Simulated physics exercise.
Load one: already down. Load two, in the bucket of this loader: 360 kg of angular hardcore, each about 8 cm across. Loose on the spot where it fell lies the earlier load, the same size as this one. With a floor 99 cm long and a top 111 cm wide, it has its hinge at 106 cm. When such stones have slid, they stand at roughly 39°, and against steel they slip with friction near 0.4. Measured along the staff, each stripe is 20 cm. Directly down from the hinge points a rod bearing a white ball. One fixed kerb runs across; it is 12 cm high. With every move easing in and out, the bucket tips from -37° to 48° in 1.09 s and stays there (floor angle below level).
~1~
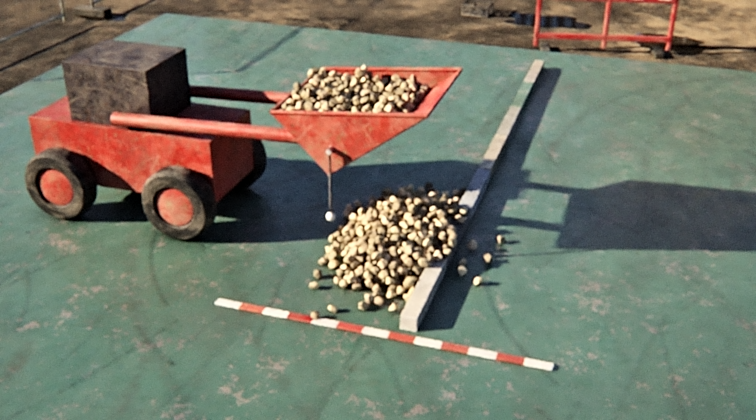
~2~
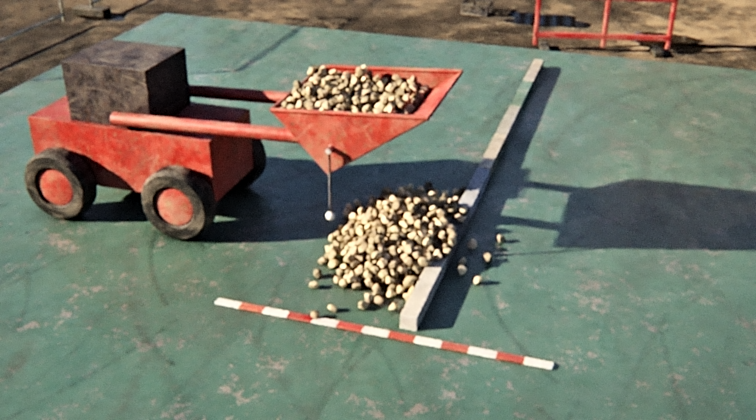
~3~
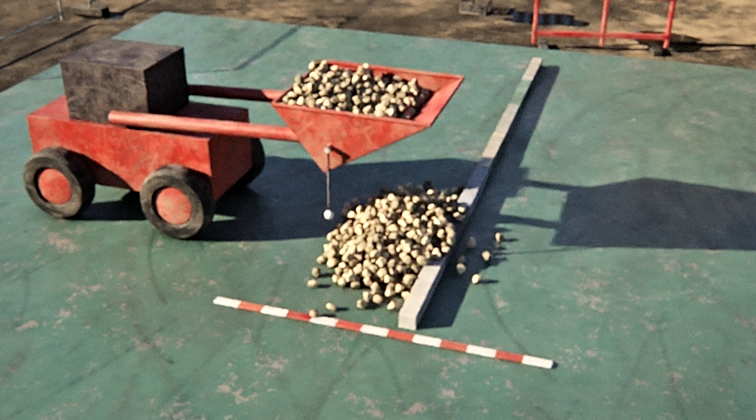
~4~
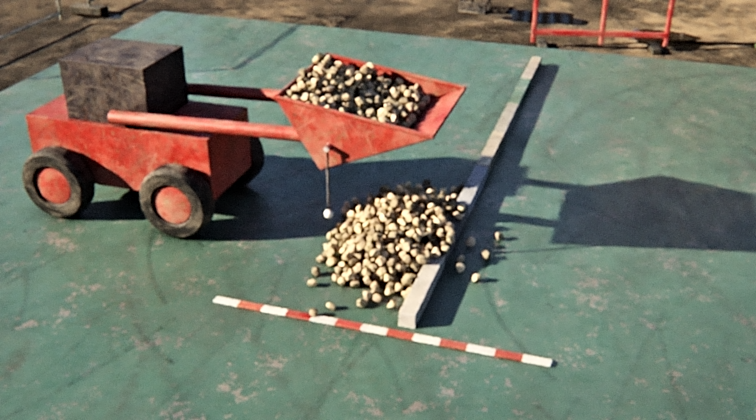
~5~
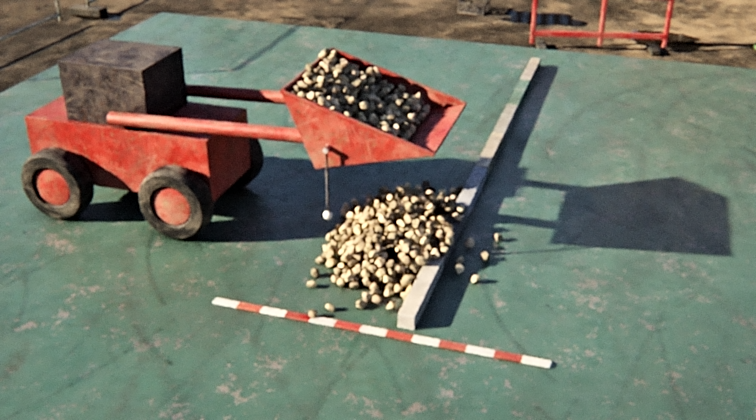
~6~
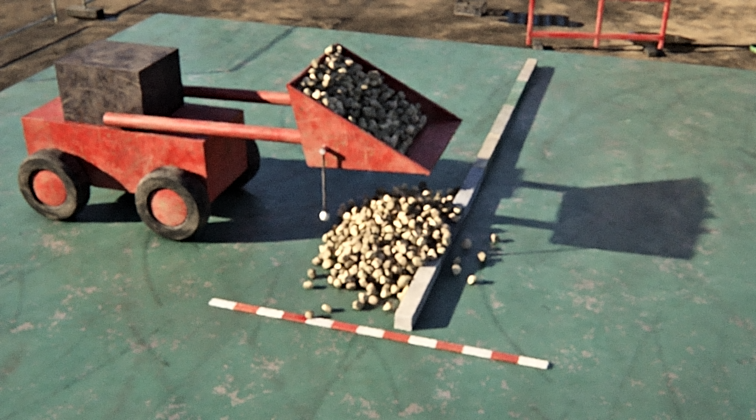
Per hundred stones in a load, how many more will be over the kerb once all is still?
36.
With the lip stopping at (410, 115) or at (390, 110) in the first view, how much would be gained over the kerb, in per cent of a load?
First place about 20 %, second about 10 %.
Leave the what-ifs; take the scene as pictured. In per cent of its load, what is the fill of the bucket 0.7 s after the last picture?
Held: Around 70 % of the load.
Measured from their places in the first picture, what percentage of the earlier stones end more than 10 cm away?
The answer is about 5 per cent.
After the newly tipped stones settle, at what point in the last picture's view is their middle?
Centre: Approx. (438, 234).
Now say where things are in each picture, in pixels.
Lip at (428, 116), floor tilted -37°, highest stones at (356, 80). The earlier load is highest near (400, 206), 28 cm above ground level, 99 % on this side of the kerb, 1 % over the kerb, in the first picture.
Lip at (429, 118), floor tilted -35°, highest stones at (334, 76), in the second picture.
The bucket is at -31°, its lip at (431, 126); the top of the load is at (332, 72), in the third picture.
The bucket is at -23°, its lip at (433, 137); the top of the load is at (327, 66), in the fourth picture.
The bucket is at -14°, its lip at (434, 155); the top of the load is at (328, 60), in the fifth picture.
The bucket is at -4°, its lip at (430, 174); the top of the load is at (334, 57), in the sixth picture.
Then, 0.4 s after the last picture the floor is at 35°; in per cent of one load, 100 in the bucket, 99 on this side of the kerb, 1 over the kerb; the foremost stones are at (465, 255).
Then, 0.7 s after the last picture the floor is at 48°; in per cent of one load, 68 in the bucket, 130 on this side of the kerb, 1 over the kerb; the foremost stones are at (466, 254).
Then, 1.1 s after the last picture the floor is at 48°; in per cent of one load, 28 in the bucket, 150 on this side of the kerb, 23 over the kerb; the foremost stones are at (522, 249).
Then, 3.7 s after the last picture the floor is at 48°; in per cent of one load, 19 in the bucket, 145 on this side of the kerb, 37 over the kerb; the foremost stones are at (589, 243). Net gain over the kerb, 36.
